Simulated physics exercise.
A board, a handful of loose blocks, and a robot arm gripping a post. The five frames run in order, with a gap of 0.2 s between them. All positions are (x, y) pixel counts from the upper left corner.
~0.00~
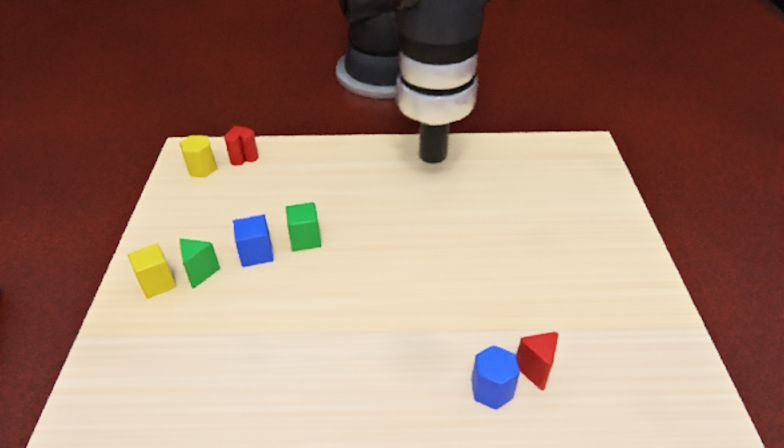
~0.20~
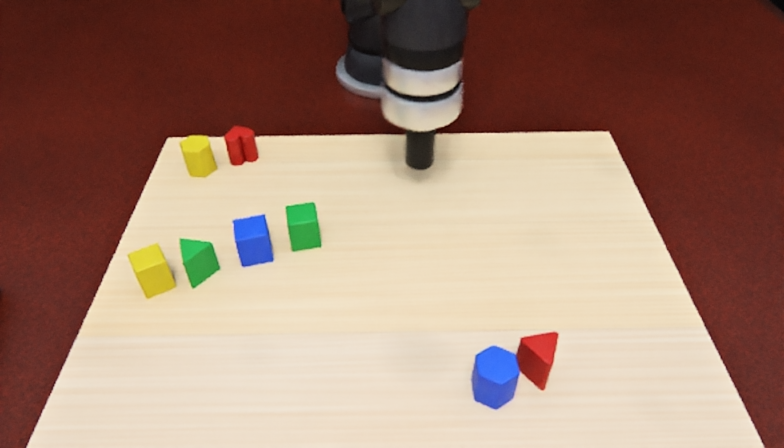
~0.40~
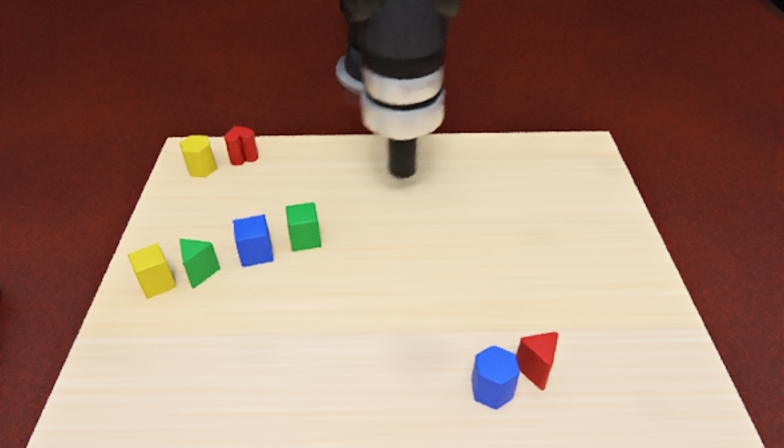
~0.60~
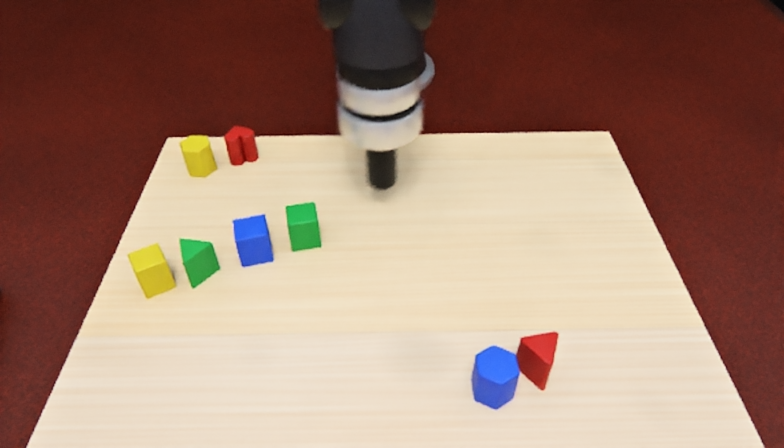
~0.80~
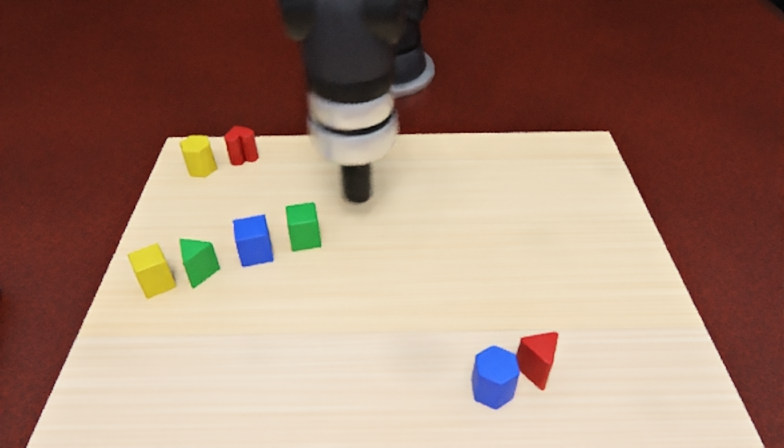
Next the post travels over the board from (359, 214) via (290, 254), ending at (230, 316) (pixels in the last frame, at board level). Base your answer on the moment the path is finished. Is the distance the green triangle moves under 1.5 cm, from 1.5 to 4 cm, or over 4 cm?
It will move between 1.5 and 4 cm.
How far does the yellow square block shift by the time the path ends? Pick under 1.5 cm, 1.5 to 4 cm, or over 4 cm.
Once the path is done, the yellow square block lies within 1.5 cm of its present place.
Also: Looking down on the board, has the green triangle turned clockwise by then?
I'd say no.
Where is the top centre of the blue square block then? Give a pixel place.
Its top middle: (199, 235).
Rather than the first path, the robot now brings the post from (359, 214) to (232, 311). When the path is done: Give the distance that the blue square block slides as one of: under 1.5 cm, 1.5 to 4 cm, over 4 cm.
It will move between 1.5 and 4 cm.
What follows on the original path. One third of the way, post at (308, 219); blue square block at (244, 228); green square block at (276, 220).
Two thirds of the way, post at (266, 254); yellow square block at (135, 260), turned 15° anticlockwise; green triangle at (163, 249), turned 25° anticlockwise; blue square block at (202, 236), turned 35° clockwise; green square block at (231, 243), turned 30° clockwise.
At the end, post at (224, 298); yellow square block at (134, 260), turned 20° anticlockwise; green triangle at (161, 247), turned 30° anticlockwise; blue square block at (199, 235), turned 40° clockwise; green square block at (225, 246), turned 40° clockwise.
